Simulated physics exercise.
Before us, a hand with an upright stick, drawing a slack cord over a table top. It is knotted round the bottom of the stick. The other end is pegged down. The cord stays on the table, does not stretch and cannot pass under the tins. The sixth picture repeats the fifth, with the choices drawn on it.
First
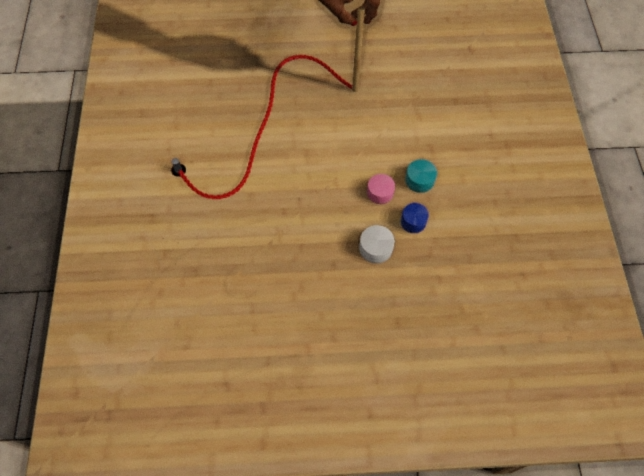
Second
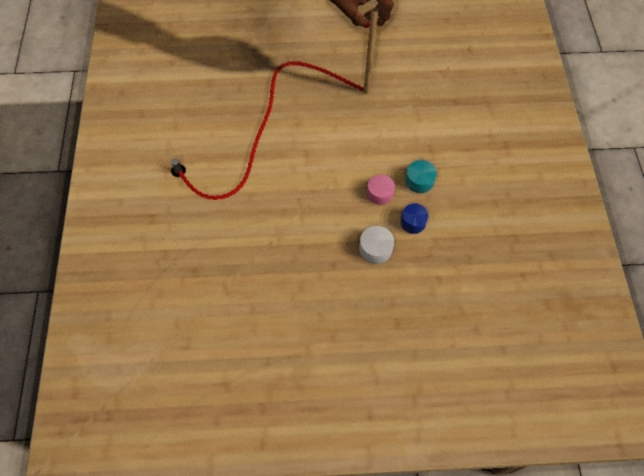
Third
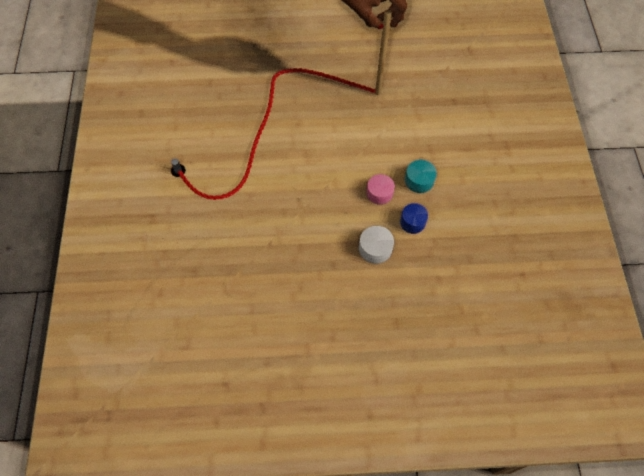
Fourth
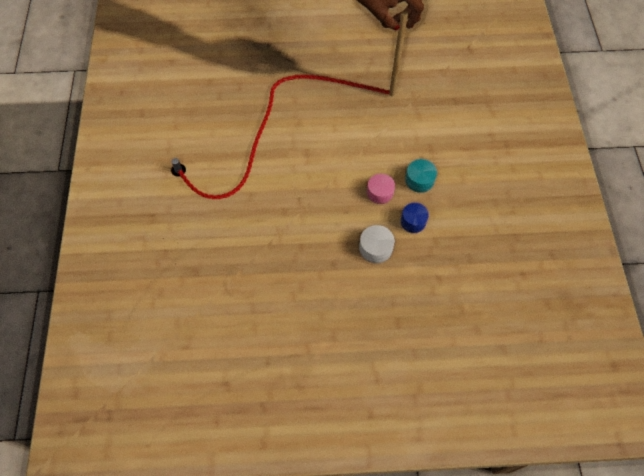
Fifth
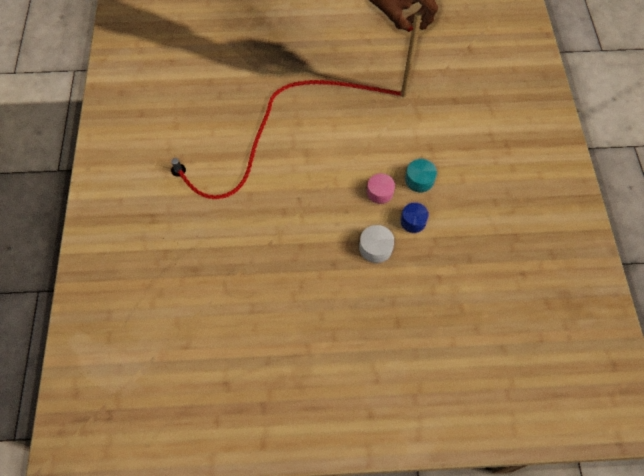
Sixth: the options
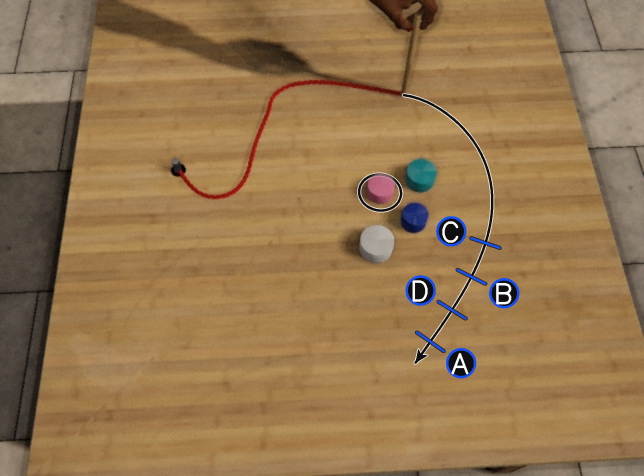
On a wooden table top, a hand with an upright stick draws a red cord right.
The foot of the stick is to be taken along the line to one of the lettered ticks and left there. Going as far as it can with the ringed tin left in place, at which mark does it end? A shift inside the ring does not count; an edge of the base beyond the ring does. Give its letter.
B is the last safe stop.
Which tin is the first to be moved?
The turquoise tin.
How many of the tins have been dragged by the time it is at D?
Three.
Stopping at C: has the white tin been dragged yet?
No.
On the marked copy, A at (430, 342); B at (471, 277); C at (486, 243); D at (452, 310); the ring at (380, 192); the route from (404, 95) via (492, 213) to (415, 363).
Following B. Soon after the start, foot of the stick (470, 137); pink tin (381, 189).
Later, foot of the stick (492, 211); pink tin (381, 189).
In the end, foot of the stick (471, 277); pink tin (380, 189); turquoise tin (408, 196); the pink tin is still in its ring.
As for the rest, A drags the ringed tin to (354, 215); C is safe but short; D drags the ringed tin to (368, 201).
